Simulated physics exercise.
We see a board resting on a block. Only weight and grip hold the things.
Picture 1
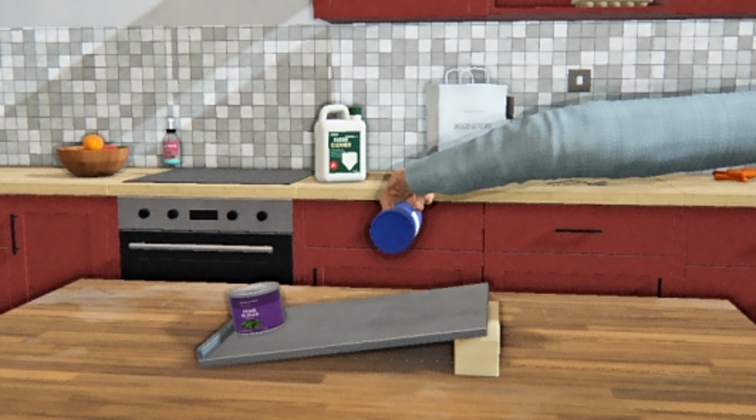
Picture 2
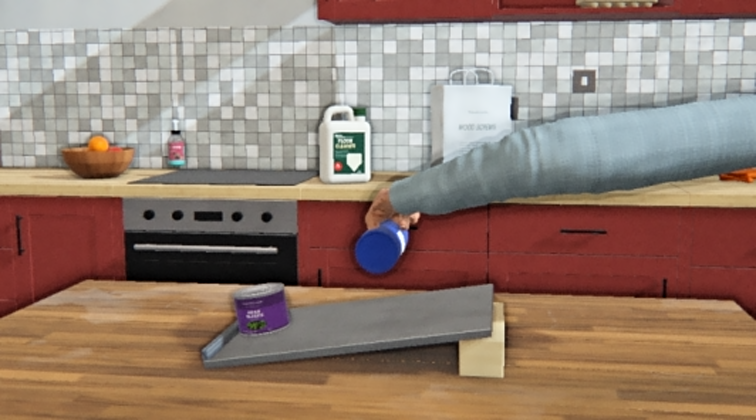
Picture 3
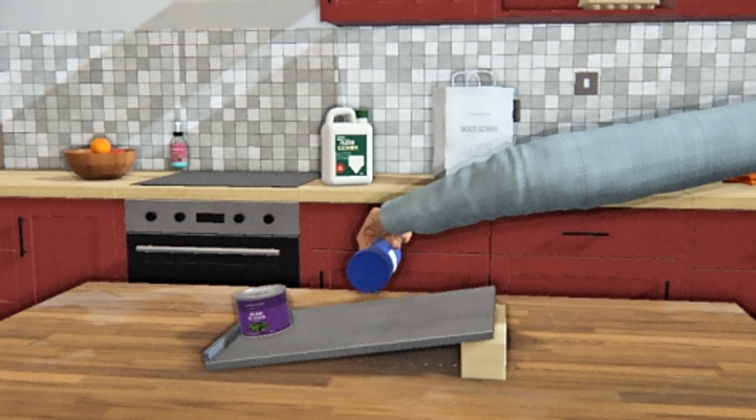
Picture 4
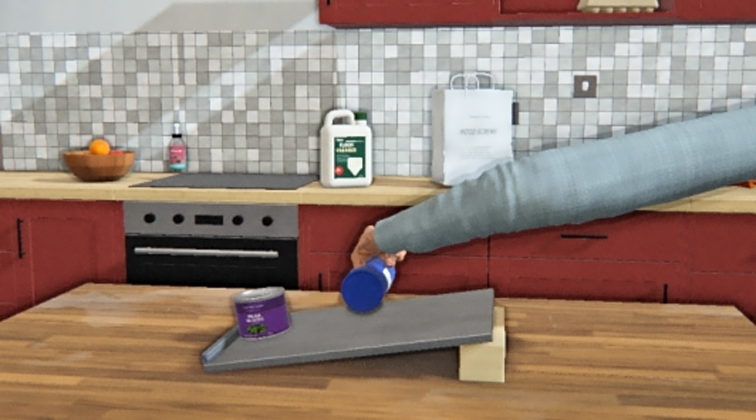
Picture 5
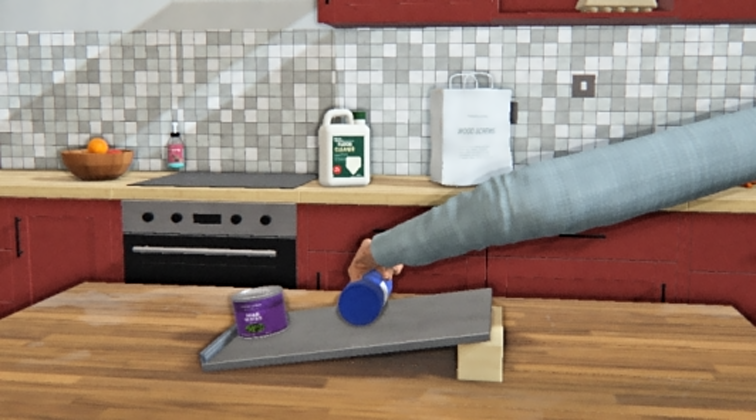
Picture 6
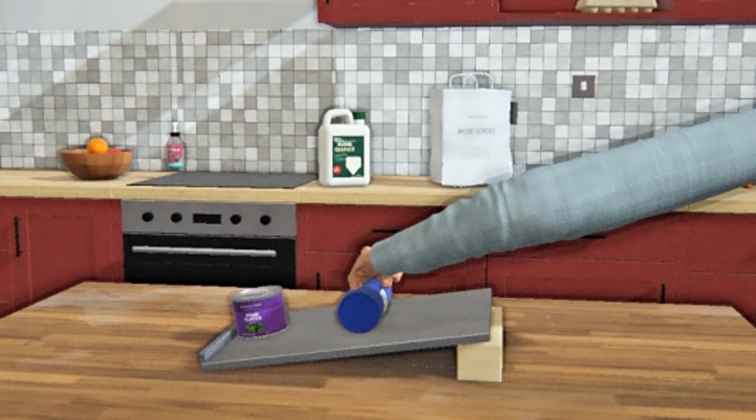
In a kitchen, a hand lowers a blue jar onto a sloping board beside a purple tub.
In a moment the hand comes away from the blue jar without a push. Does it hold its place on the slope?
In the end the blue jar goes downhill.
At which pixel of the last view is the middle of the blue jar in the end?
Around (301, 309).
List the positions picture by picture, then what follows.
On its way; blue jar (397, 225); purple tub (257, 308), in the first picture.
On its way; blue jar (383, 244); purple tub (262, 310), in the second picture.
On its way; blue jar (375, 263); purple tub (263, 311), in the third picture.
On its way; blue jar (369, 281); purple tub (262, 313), in the fourth picture.
On its way; blue jar (367, 294); purple tub (260, 312), in the fifth picture.
In place under the hand; blue jar (366, 302); purple tub (260, 312), in the sixth picture.
Then, 0.50 s later than the last frame, blue jar moved about its own width near (327, 306).
Then, 0.60 s later than the last frame, blue jar moved about its own width near (305, 309).
When it is over, moved from the start, blue jar; purple tub as before. End places, in pixels of the last picture, blue jar near (301, 309). The blue jar slides or rolls down.
